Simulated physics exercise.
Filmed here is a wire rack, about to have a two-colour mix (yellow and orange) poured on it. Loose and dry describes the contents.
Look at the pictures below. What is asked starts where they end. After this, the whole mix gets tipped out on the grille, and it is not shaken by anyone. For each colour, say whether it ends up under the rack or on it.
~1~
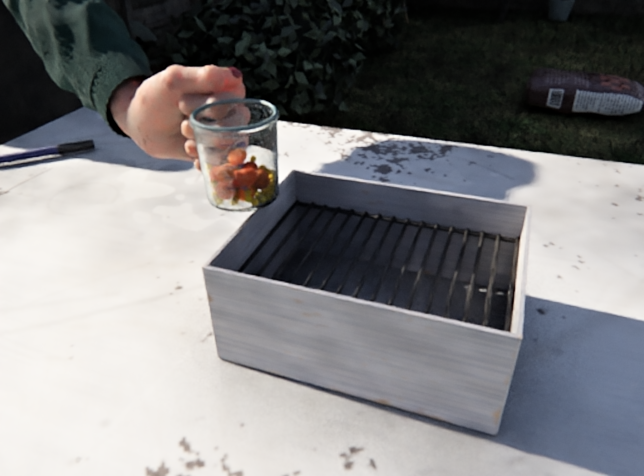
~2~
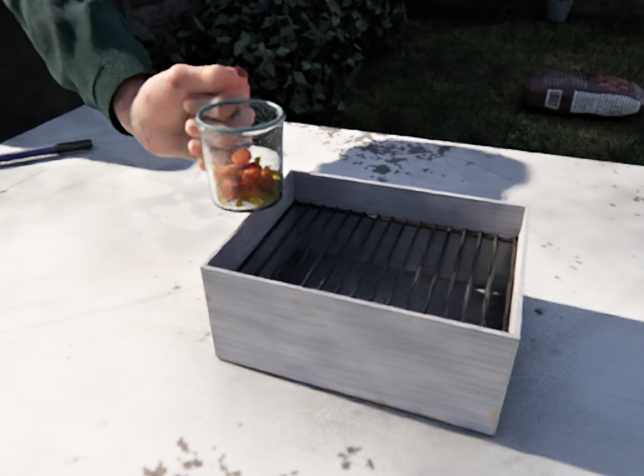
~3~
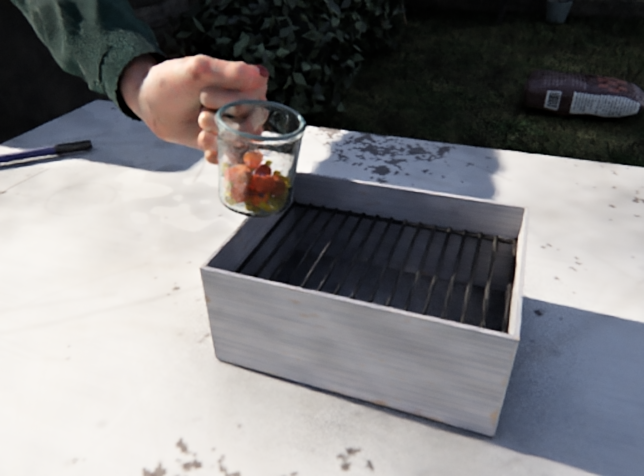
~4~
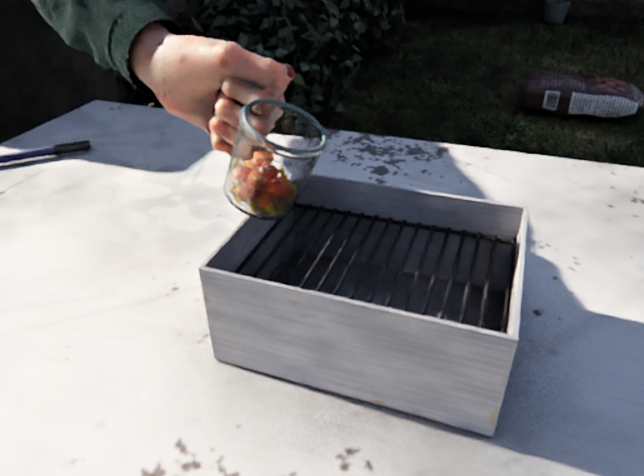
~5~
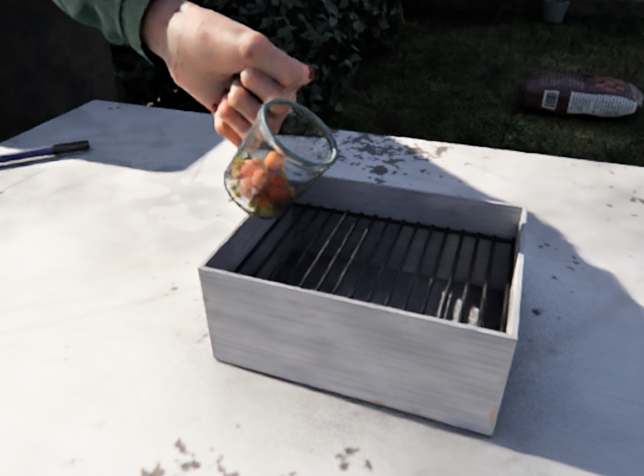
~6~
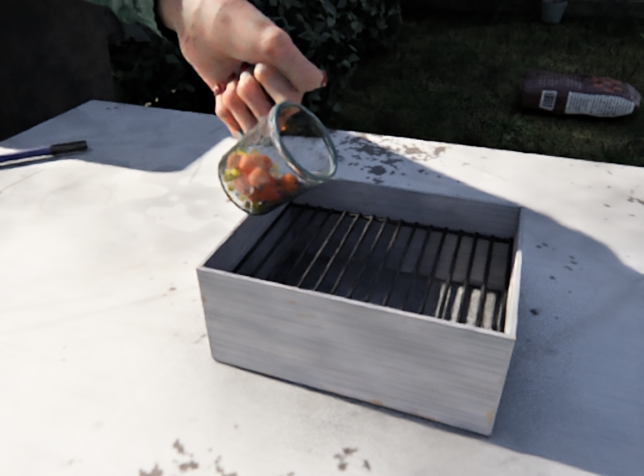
Yellow ones - under the rack; orange ones - on the rack.
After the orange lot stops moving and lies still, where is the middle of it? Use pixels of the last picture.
Once things stop moving, it sits roughly at (339, 259).
Then, 0.35 s on from there, yellow ones, the whole lot in the cup; orange ones, the whole lot in the cup.
Then, 0.66 s on from there, yellow ones, the whole lot in the cup; orange ones, the bulk in the cup, near a quarter on or over the wires.
Then, 0.93 s on from there, yellow ones, near two thirds on or over the wires, near a third under the rack; orange ones, the whole lot on or over the wires.
In the end, yellow ones, only a few on the wires, all but a few under the rack; orange ones, the whole lot on the wires, none at all under the rack.
